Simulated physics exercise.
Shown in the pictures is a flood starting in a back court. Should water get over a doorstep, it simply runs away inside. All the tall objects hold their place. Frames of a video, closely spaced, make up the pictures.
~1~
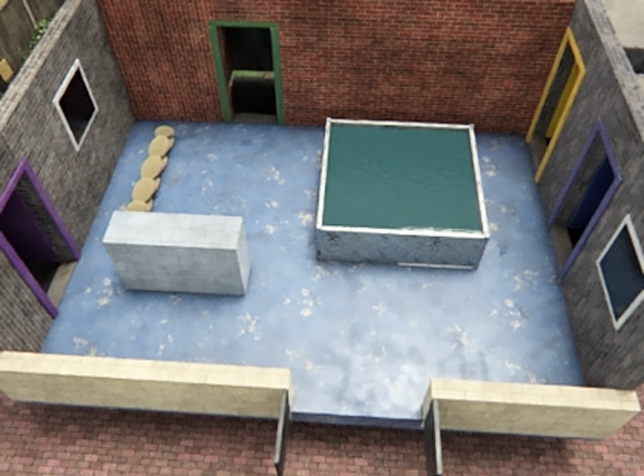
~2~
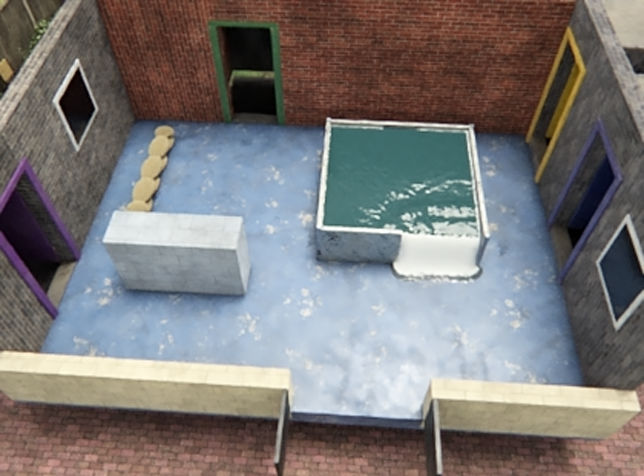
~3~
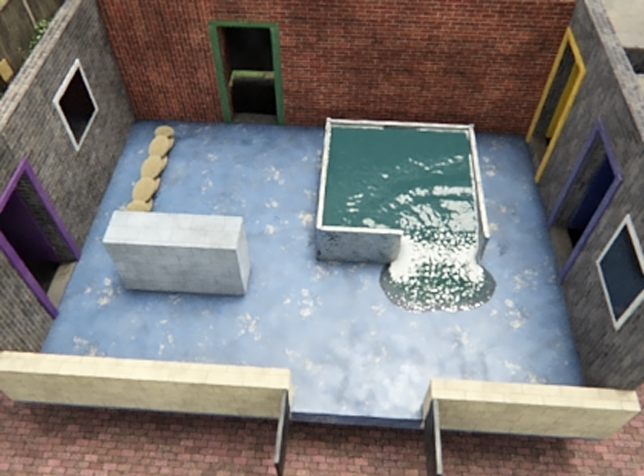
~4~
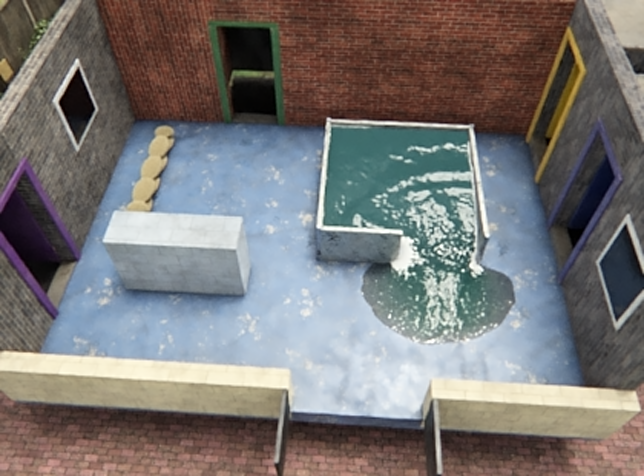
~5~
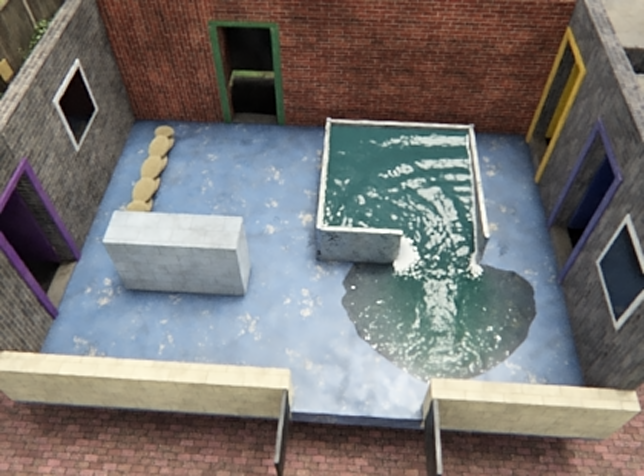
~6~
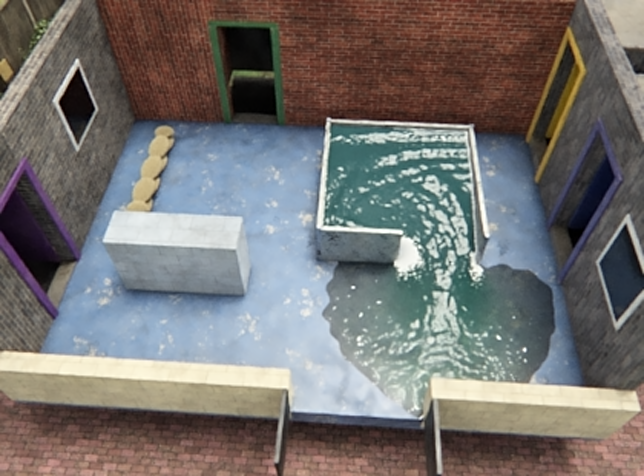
In this clip, water pours from a gap in the front of a raised green tank in a walled courtyard, spreading over the blue floor as a widening dark pool that reaches the opening in the low front wall.
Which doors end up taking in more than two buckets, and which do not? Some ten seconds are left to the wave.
The blue door stays at two or below, the purple door takes in more, the yellow door stays at two or below, the green door stays at two or below.
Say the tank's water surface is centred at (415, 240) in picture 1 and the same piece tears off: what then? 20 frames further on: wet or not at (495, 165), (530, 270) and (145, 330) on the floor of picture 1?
In that order: Reached by the flood, reached by the flood, reached by the flood.
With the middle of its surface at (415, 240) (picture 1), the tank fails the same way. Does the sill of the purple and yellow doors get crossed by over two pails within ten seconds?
Result - purple: Ends up above, yellow: Ends up above.
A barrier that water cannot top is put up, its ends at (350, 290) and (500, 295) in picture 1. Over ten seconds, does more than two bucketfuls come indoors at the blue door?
I'd say the blue door overshoots the limit.
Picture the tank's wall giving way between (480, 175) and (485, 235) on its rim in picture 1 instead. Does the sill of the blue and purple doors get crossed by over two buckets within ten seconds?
Looks like the blue door tops the limit but the purple door tops the limit.
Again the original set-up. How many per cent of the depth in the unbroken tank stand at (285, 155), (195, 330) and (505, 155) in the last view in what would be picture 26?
At the three places, in the order asked: Around 0, 0 and 2 per cent.
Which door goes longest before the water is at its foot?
Answer - the door marked green.
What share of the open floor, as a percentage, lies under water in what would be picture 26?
Around 35 in a hundred.
A moment on, water covers 20 % of the floor; the blue door not reached, the purple door not reached, the yellow door not reached, the green door not reached.
Next, water covers 20 % of the floor; the blue door not reached, the purple door not reached, the yellow door not reached, the green door not reached.
Then, water covers 35 % of the floor; the blue door wet at the sill, nothing in, the purple door not reached, the yellow door wet at the sill, nothing in, the green door not reached.
Later, water covers 60 % of the floor; the blue door wet at the sill, nothing in, the purple door under two buckets in, the yellow door wet at the sill, nothing in, the green door not reached.
In the end, water covers 80 % of the floor; the blue door wet at the sill, nothing in, the purple door over two buckets in, the yellow door wet at the sill, nothing in, the green door under two buckets in.
